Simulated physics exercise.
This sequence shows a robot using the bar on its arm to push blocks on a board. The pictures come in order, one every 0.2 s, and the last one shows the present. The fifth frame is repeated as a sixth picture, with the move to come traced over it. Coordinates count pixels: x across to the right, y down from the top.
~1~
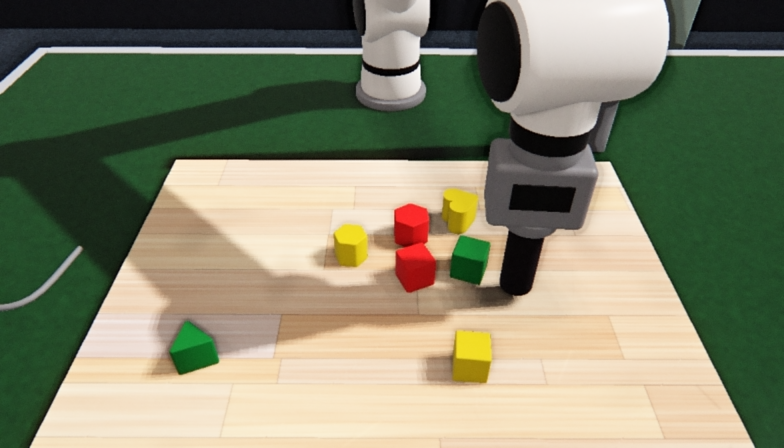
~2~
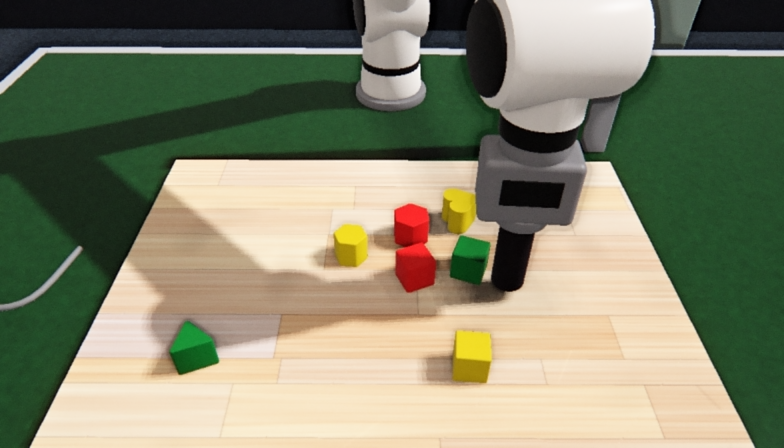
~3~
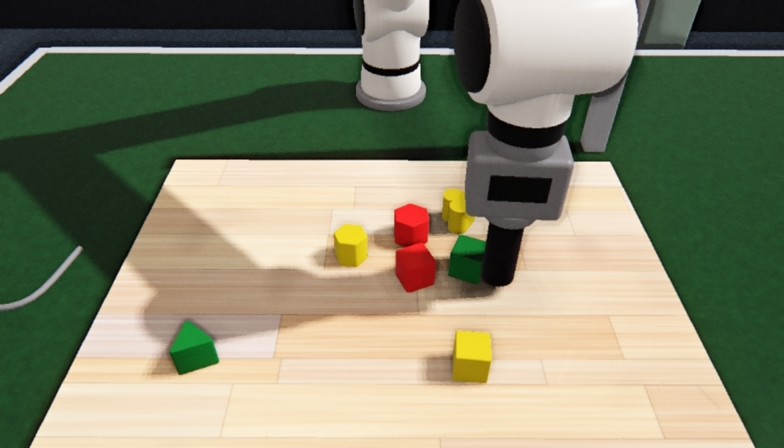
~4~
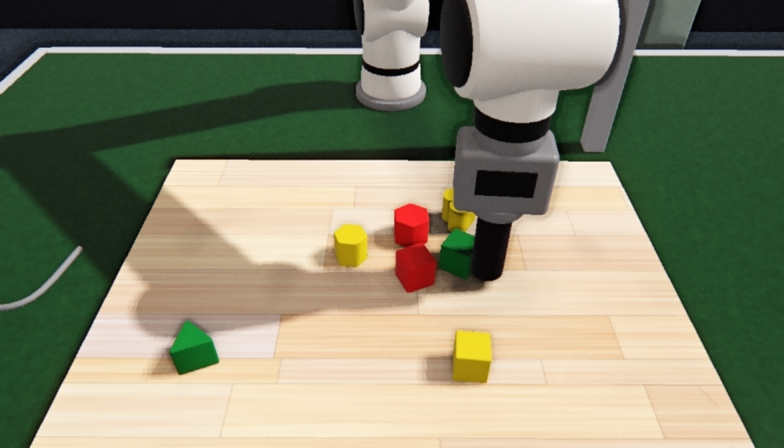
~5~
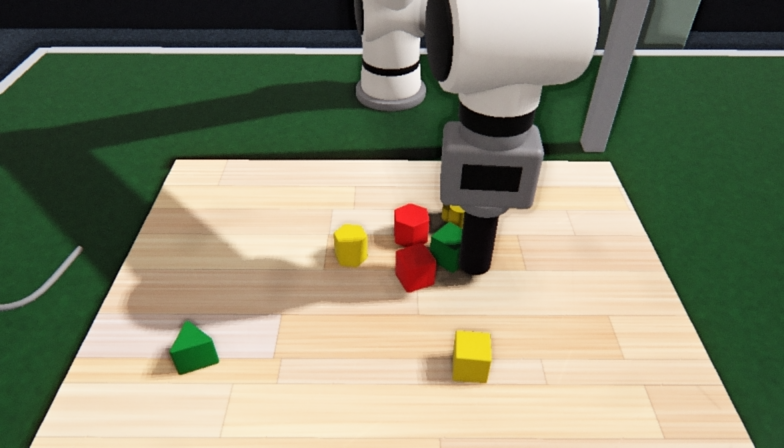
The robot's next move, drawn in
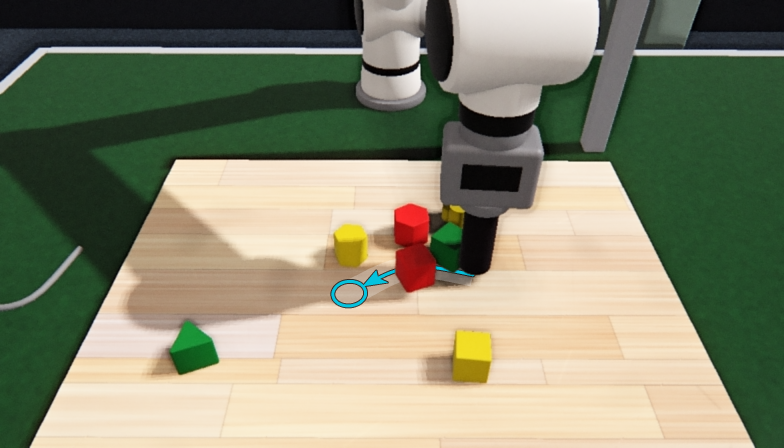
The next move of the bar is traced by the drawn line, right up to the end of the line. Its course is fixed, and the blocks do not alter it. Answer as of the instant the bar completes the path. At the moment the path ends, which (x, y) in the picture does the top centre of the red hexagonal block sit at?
It will end up at (400, 203).
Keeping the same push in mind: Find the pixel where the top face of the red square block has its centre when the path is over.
It will likely be found at (336, 295).
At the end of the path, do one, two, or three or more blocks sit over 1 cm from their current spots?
Three or more blocks.
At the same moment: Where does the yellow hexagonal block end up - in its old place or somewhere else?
Answer: Unmoved.
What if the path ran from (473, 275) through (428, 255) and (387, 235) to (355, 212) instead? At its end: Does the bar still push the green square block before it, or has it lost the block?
Looking at the end of the path, the green square block is still being driven ahead.
Path on the board, from (473, 275) via (429, 267) and (387, 274), ending at (349, 293).
The first path, step by step. One third of the way, bar (429, 257); red hexagonal block (401, 205), turned 20° clockwise; red square block (404, 257), turned 20° anticlockwise; green square block (423, 223), turned 35° clockwise.
Two thirds of the way, bar (386, 264); red hexagonal block (400, 203), turned 20° clockwise; red square block (367, 271), turned 45° anticlockwise; green square block (420, 222), turned 40° clockwise.
At the end, bar (349, 283); yellow hexagonal block in place; red hexagonal block (400, 203), turned 20° clockwise; red square block (336, 295), turned 60° anticlockwise; green square block (420, 222), turned 40° clockwise.
